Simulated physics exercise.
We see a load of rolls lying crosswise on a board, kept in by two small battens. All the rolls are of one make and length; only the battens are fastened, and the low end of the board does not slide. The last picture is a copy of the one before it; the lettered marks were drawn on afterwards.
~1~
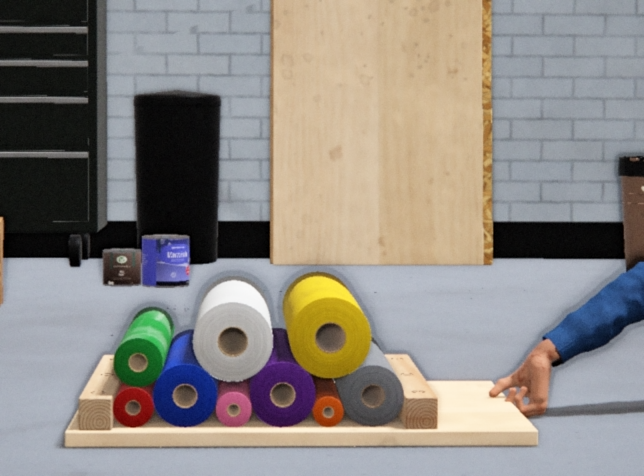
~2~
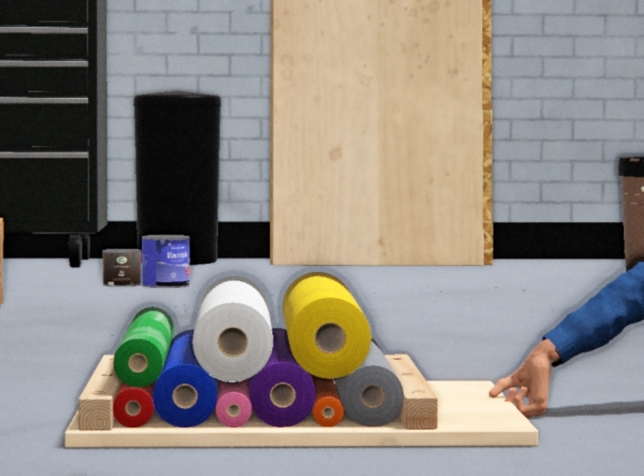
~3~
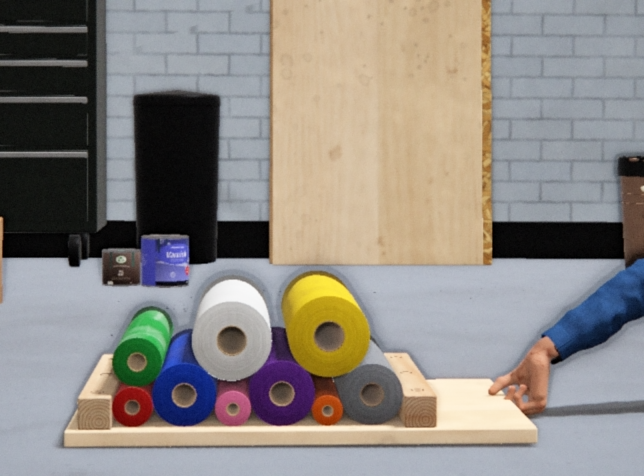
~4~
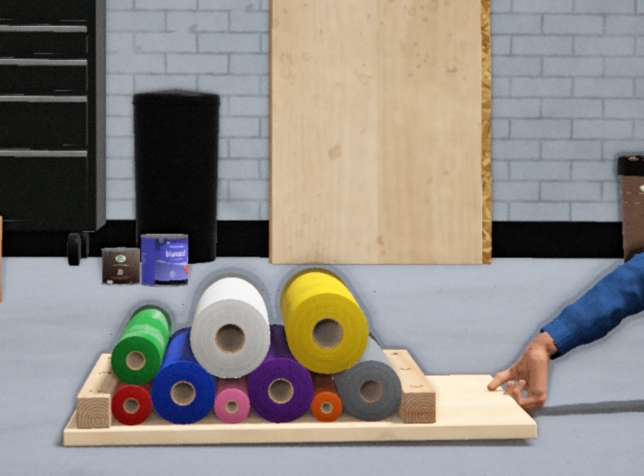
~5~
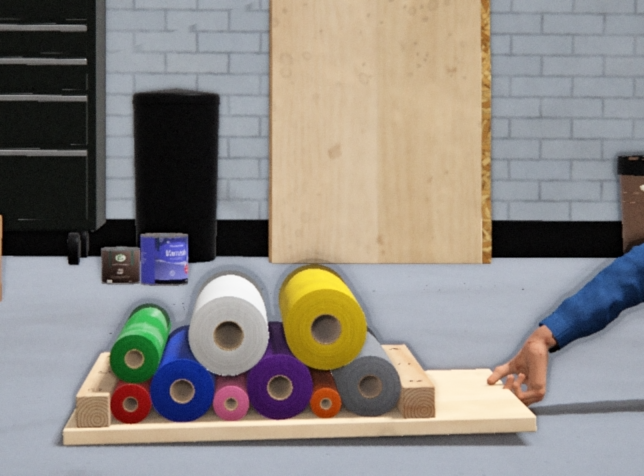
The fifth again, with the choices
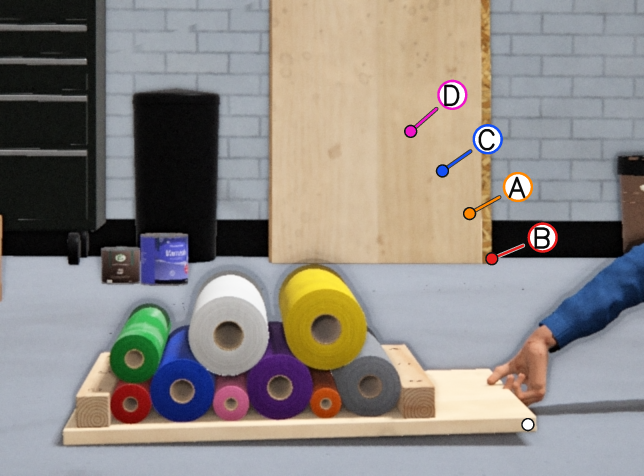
A hand in a blue sleeve holds the right end of a pale wooden board on a grey floor, seen from the front in a workshop with a pale brick wall. Between two battens lie red, blue, pink, purple, orange and grey rolls, with green, white and yellow ones on top. The hand raises the board's right end very slightly, the rolls barely shifting with it, while the camera stays still.
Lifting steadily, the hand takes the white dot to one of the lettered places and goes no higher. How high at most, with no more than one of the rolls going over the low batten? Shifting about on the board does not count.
The last mark within the limit is C.
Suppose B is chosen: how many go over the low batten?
With B, one.
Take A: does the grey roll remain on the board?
Yes.
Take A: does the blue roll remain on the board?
The blue roll: Yes.
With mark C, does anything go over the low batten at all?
At C: Yes.
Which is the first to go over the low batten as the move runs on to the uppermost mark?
It is the green one.
On the marked copy, A at (470, 213); B at (492, 259); C at (443, 171); D at (411, 131); the white dot at (528, 425).
Following C. Soon after the start, board at 20°.
Later, board at 35°.
In the end, board at 35°, one over the low batten (green).
As for the rest, A one over the low batten (green); B one over the low batten (green); D three over the low batten (white, yellow, green).
